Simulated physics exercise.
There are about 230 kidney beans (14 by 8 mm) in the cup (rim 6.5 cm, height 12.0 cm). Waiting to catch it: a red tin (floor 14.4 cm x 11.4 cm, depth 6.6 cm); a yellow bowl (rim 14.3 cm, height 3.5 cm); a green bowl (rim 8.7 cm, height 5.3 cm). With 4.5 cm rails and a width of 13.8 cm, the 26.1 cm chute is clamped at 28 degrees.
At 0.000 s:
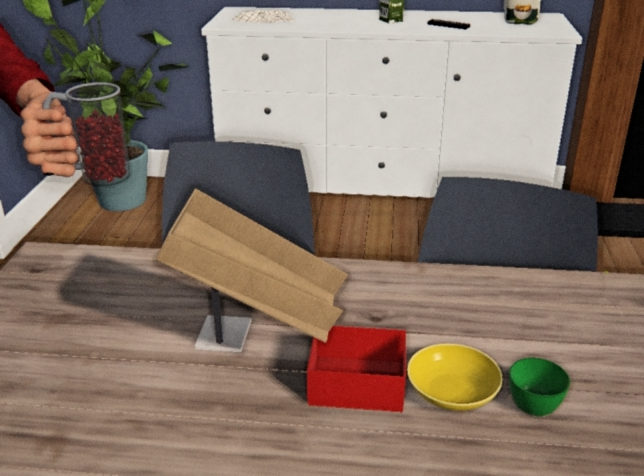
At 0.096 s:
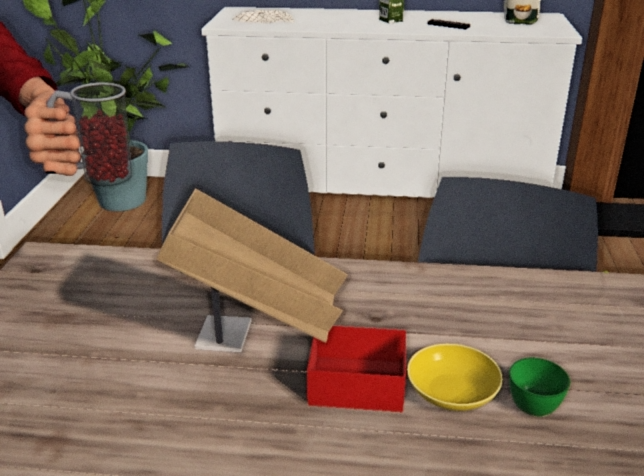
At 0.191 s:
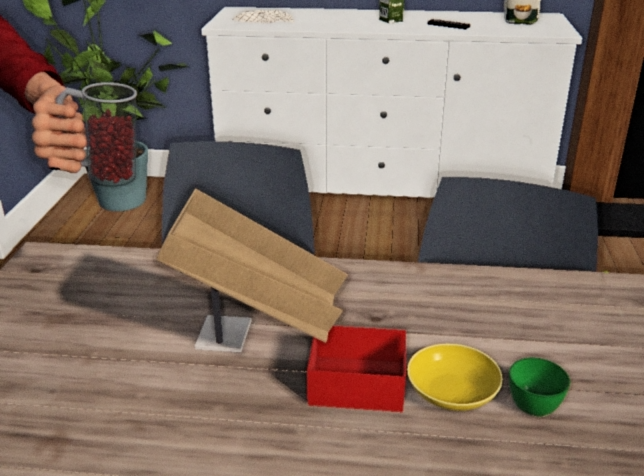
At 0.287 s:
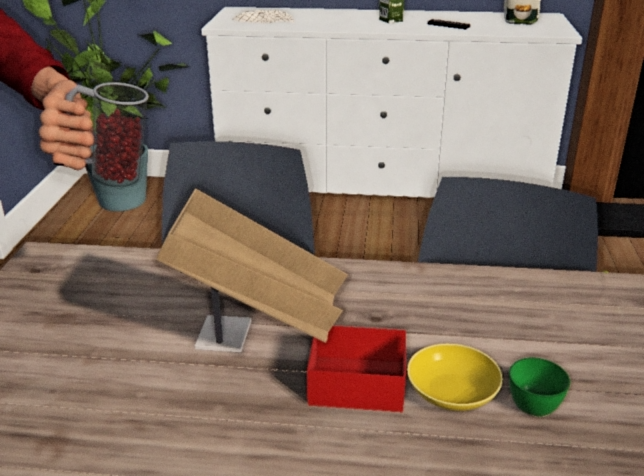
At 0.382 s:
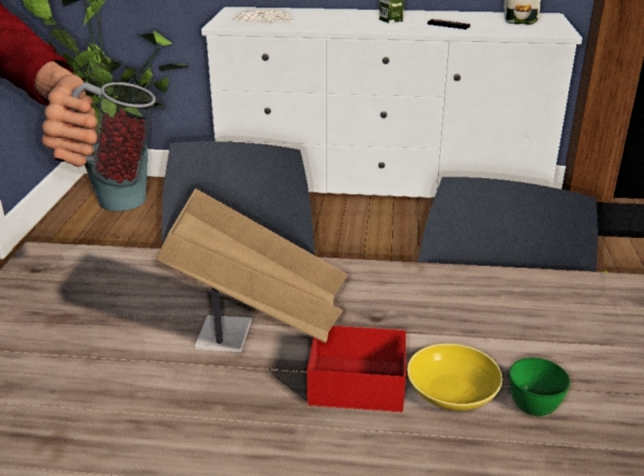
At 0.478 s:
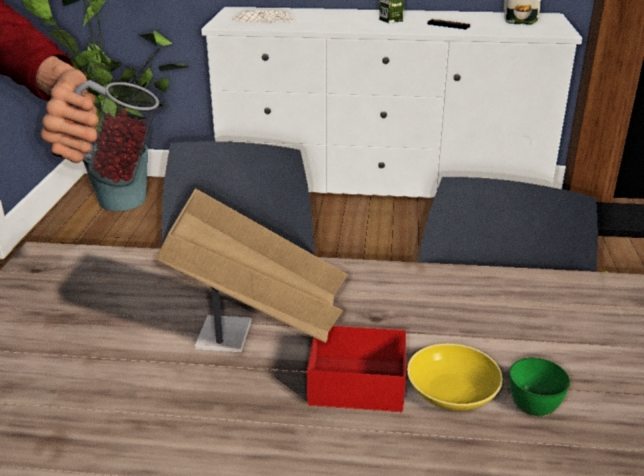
In a dining room, a hand held a clear cup of red beans above a table with a tilted wooden chute, a red tin and two bowls, moved it slightly right, and gradually tilted it rightward.
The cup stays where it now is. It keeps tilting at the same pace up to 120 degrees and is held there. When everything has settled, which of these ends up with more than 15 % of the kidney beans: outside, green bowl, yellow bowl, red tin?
Outside everything: More, green bowl: Not more, yellow bowl: Not more, red tin: More.
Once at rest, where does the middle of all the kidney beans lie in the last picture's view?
I'd point at roughly (369, 385).
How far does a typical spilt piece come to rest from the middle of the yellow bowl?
60 cm.
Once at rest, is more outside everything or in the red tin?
More finishes in the red tin.
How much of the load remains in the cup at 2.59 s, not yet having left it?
Some 25 per cent is still held.
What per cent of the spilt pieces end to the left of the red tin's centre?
Near 90 in a hundred.
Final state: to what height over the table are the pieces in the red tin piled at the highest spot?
Roughly 3.0 cm.
After 1.11 s, tilt 54 degrees; cup 100 %; middle of all pieces near (113, 143).
After 1.64 s, tilt 82 degrees; cup 100 %; middle of all pieces near (111, 139).
After 2.12 s, tilt 107 degrees; slope 5 %, cup 95 %; middle of all pieces near (117, 141).
Then, at 2.59 s, tilt 120 degrees; slope 55 %, outside 10 %, cup 25 %, in the air 5 %; middle of all pieces near (180, 240).
By 4.1 s all is still; green bowl 0 %, slope 0 %, yellow bowl 5 %, red tin 55 %, outside 40 %, cup 0 %.
